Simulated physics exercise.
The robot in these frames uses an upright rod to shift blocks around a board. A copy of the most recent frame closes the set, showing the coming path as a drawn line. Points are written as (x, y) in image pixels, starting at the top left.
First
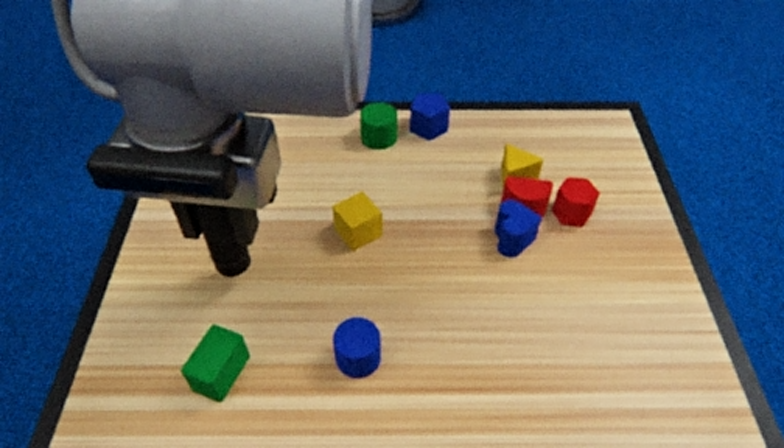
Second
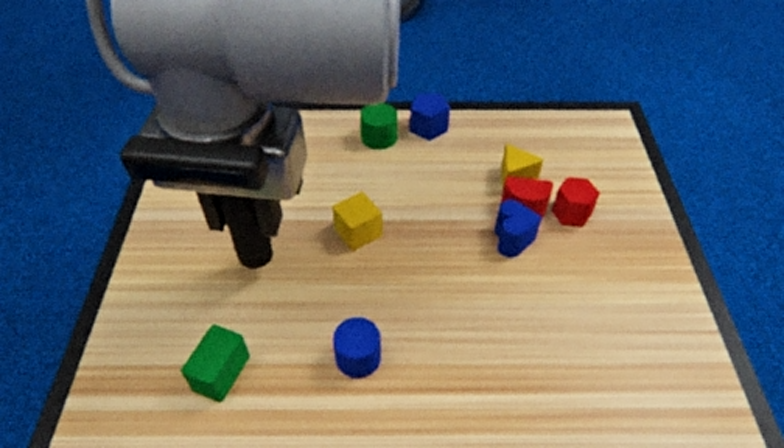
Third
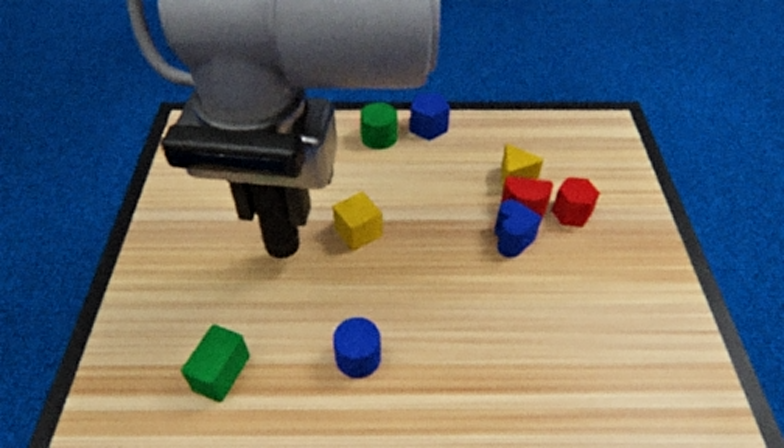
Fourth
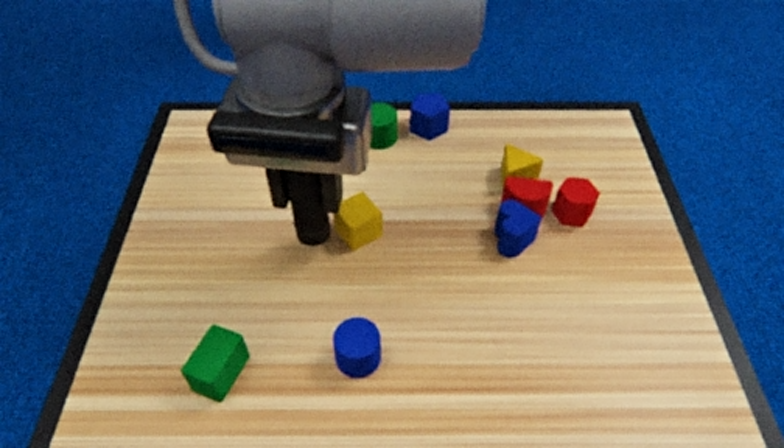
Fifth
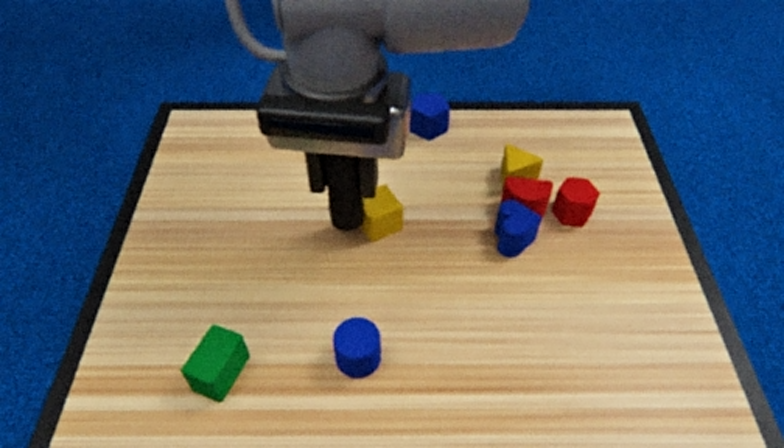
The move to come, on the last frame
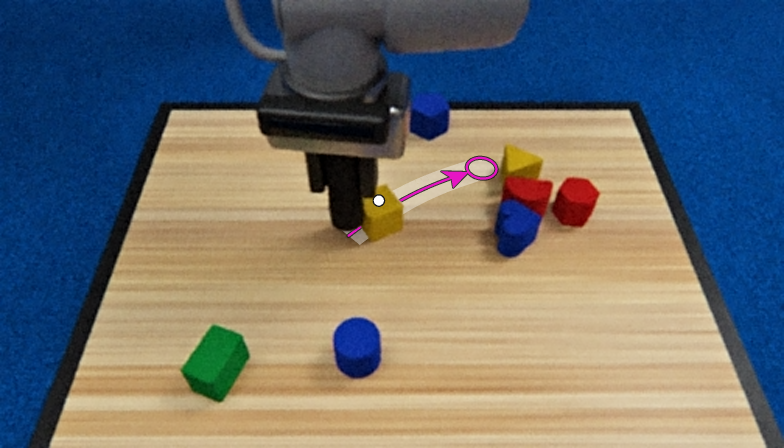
The robot arm moved its dark upright rod to the right across the wooden board, reached the yellow cube, and pushed it slightly to the right while the other colored blocks stayed still.
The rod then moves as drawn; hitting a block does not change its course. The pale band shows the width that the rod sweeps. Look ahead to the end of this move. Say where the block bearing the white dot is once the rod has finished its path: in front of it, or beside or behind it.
The block lies off to the side or behind.
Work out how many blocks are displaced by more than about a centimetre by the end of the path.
One block moves more than 1 cm.
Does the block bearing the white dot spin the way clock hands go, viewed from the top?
Going by the path, yes.
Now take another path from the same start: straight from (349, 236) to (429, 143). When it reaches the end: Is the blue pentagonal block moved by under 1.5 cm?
Short answer: Yes.
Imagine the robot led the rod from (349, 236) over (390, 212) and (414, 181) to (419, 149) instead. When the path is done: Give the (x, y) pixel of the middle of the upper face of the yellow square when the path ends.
Just about (443, 175).
The drawn path runs from (349, 236) by way of (413, 194) to (482, 168); the dot is on the yellow square.
What follows on the original path. One third of the way, rod (392, 190); yellow square (427, 180), turned 35° clockwise.
Two thirds of the way, rod (438, 167); yellow square (469, 172), turned 70° clockwise.
At the end, rod (484, 152); yellow square (480, 172), turned 95° clockwise; yellow triangular block not moved.
